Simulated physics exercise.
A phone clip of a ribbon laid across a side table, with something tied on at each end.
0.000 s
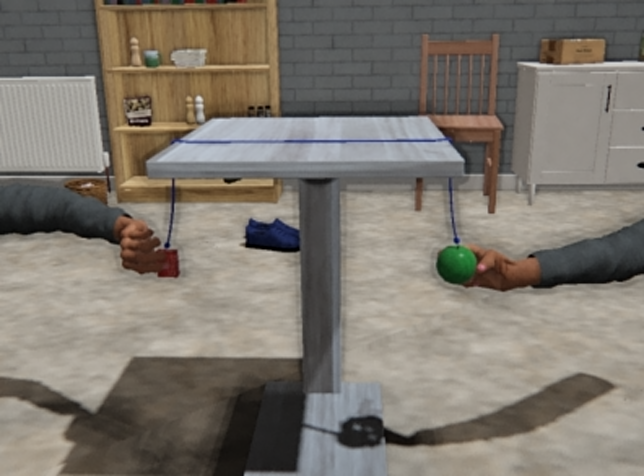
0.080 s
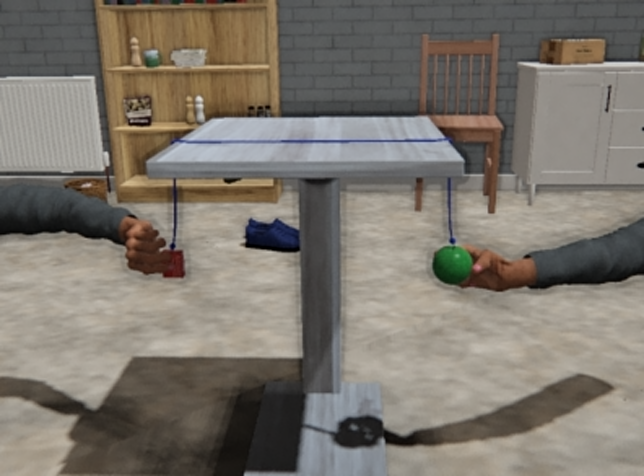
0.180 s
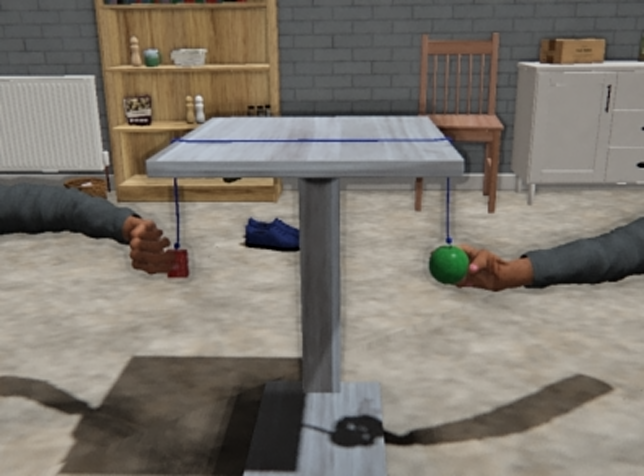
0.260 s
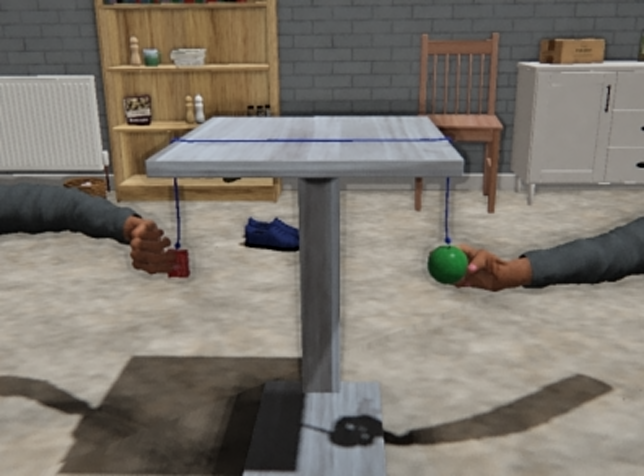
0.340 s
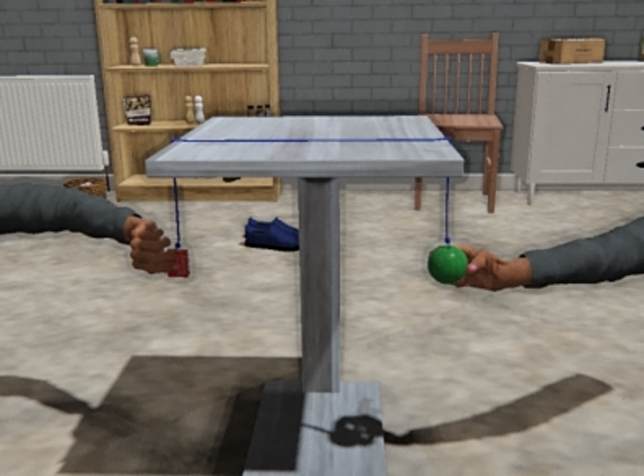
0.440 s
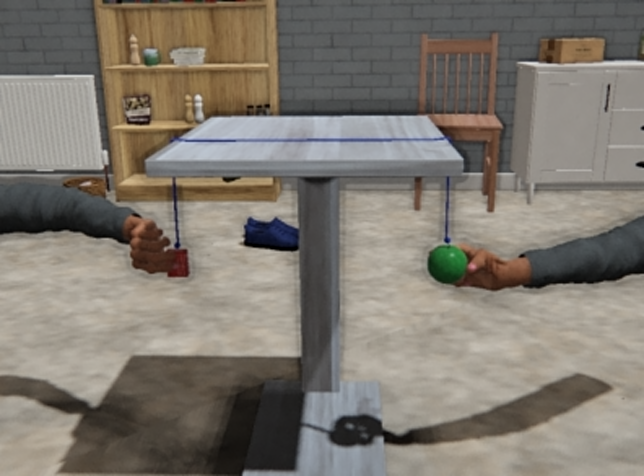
Two hands holding a small red box and a green apple tied to a blue ribbon over a table, edging slightly inward.
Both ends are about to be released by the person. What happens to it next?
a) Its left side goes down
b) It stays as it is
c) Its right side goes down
The answer is c.
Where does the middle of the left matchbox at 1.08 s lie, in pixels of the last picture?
At that moment it should be near (267, 124).
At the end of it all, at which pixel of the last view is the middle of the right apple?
Near (429, 459).
After 1.08 s, left matchbox pulled up onto the top near (268, 124); right apple down on the floor near (430, 445).
After 1.46 s, left matchbox lower near (616, 299); right apple down on the floor near (429, 459).
In the end, left matchbox down on the floor; right apple down on the floor near (429, 459). The ribbon slides rightwards.
